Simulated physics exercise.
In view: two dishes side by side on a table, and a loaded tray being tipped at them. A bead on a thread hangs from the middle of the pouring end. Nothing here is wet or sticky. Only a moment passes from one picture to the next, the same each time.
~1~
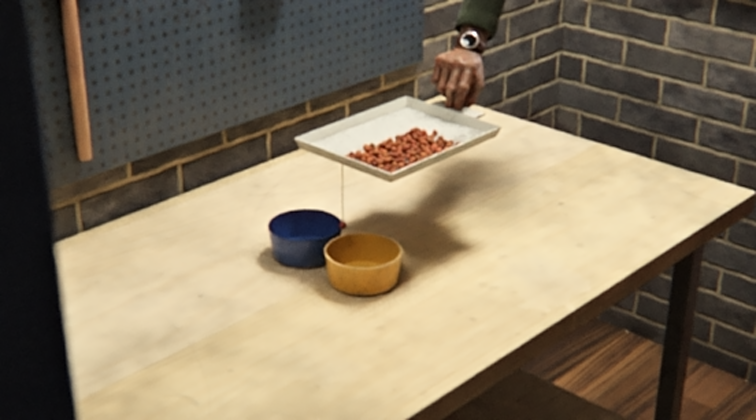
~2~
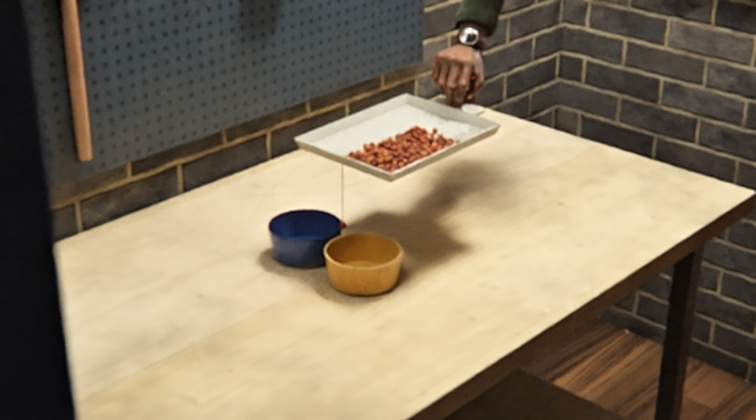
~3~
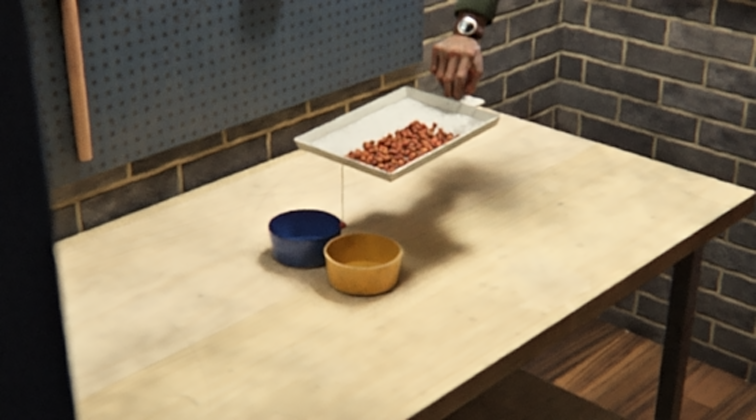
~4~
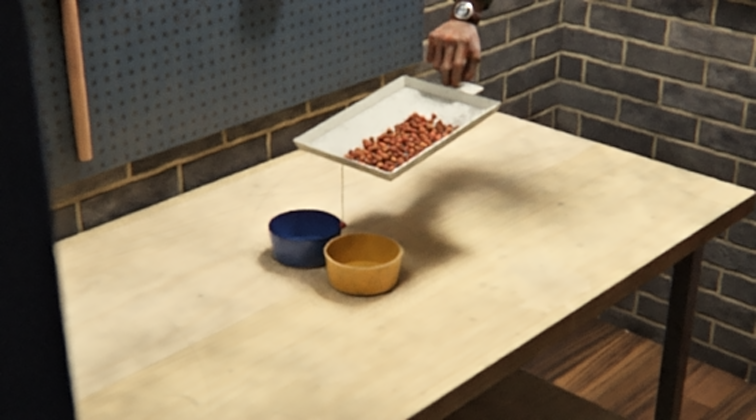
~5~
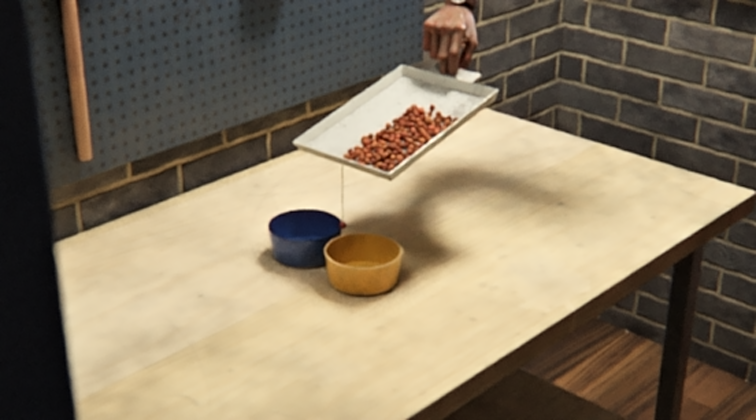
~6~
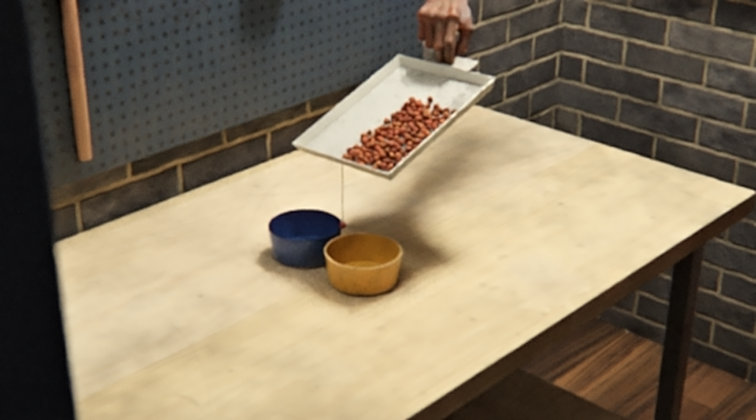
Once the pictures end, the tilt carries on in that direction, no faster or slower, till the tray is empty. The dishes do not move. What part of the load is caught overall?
Together they catch the larger part.
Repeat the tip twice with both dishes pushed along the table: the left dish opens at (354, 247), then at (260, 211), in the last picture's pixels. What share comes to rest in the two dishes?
In turn 20 and 60 in a hundred.
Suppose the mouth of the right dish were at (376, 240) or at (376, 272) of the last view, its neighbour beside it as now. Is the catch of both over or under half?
In turn: Under half; more than half.
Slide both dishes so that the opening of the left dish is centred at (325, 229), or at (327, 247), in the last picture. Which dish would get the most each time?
In turn: The left one; the left dish.
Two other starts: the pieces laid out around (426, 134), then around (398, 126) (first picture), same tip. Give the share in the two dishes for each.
First some 60, then 70 per cent.
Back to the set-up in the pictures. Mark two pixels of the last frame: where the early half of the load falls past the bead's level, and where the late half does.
Around (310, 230) and then (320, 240).
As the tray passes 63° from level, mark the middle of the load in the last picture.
At about (358, 145).
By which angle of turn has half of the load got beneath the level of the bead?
At about 105°.
Just after the last frame, tray tipped steeply; almost all on the tray; just a few in the air.
A moment on, tray tipped past a quarter turn; roughly a third on the tray; just a few in the right dish; roughly a quarter in the left dish; just a few outside both; roughly a third in the air.
Further on, tray tipped past a quarter turn; roughly a quarter in the right dish; roughly half in the left dish; roughly a third outside both.
When it is over, tray tipped past a quarter turn; roughly a quarter in the right dish; roughly half in the left dish; roughly a third outside both.
